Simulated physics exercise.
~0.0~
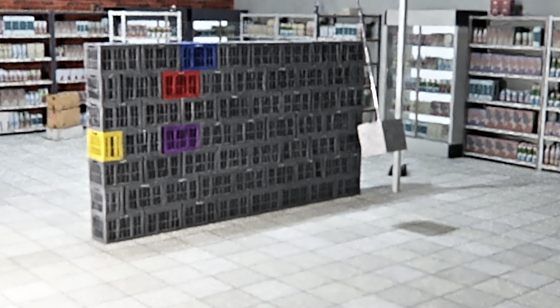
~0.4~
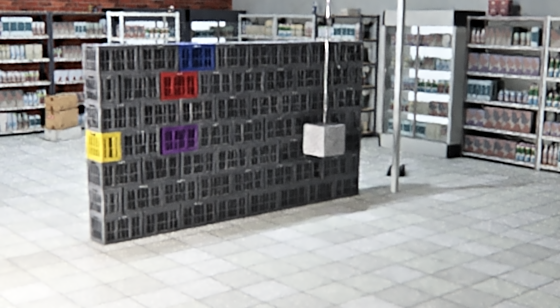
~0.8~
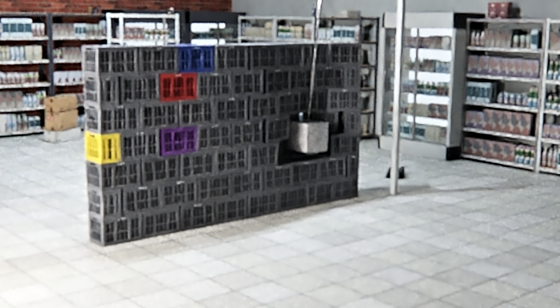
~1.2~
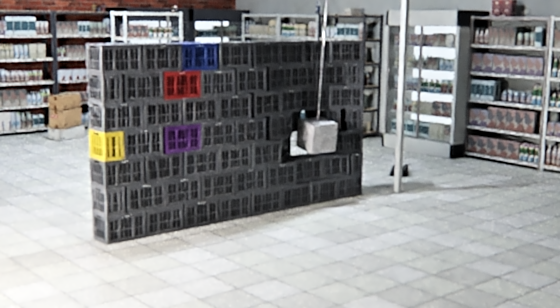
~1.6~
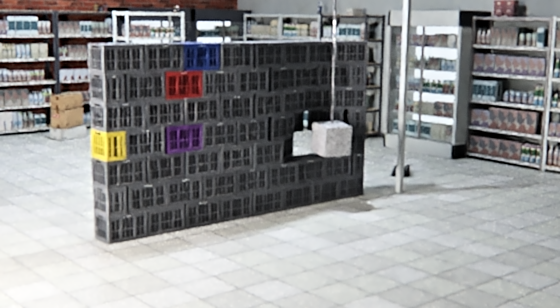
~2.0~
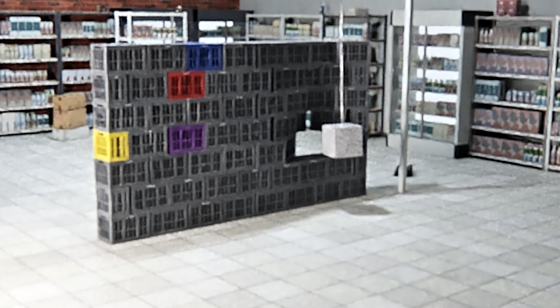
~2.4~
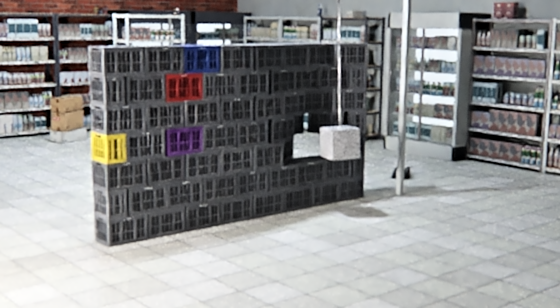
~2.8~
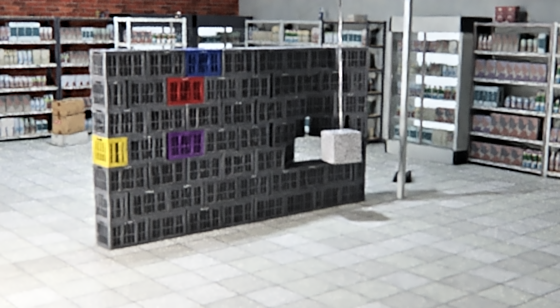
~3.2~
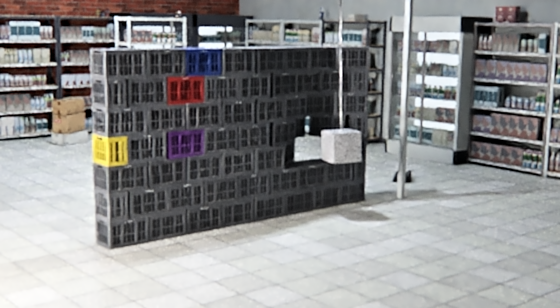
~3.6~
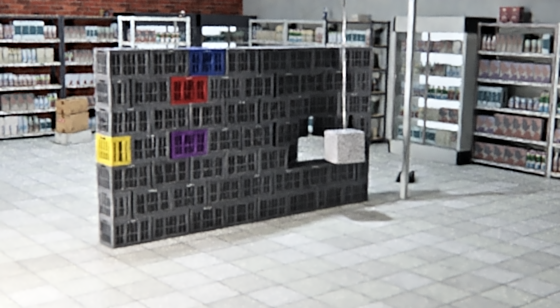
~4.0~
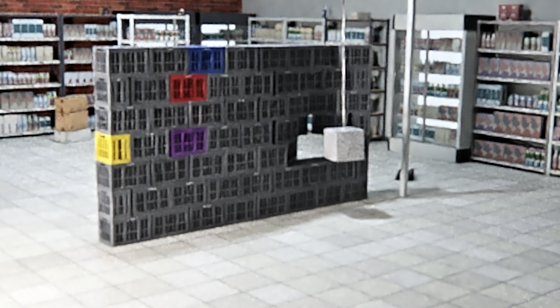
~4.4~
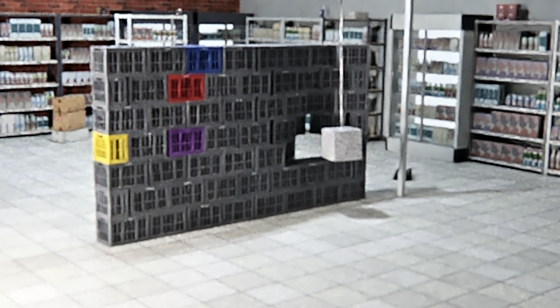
We see a pale block on a line swing left into a wall of dark crates, knocking a gap near its right side, then drift back right and settle beside the opening, while the wall stands and the red, yellow, blue and purple crates stay in place.
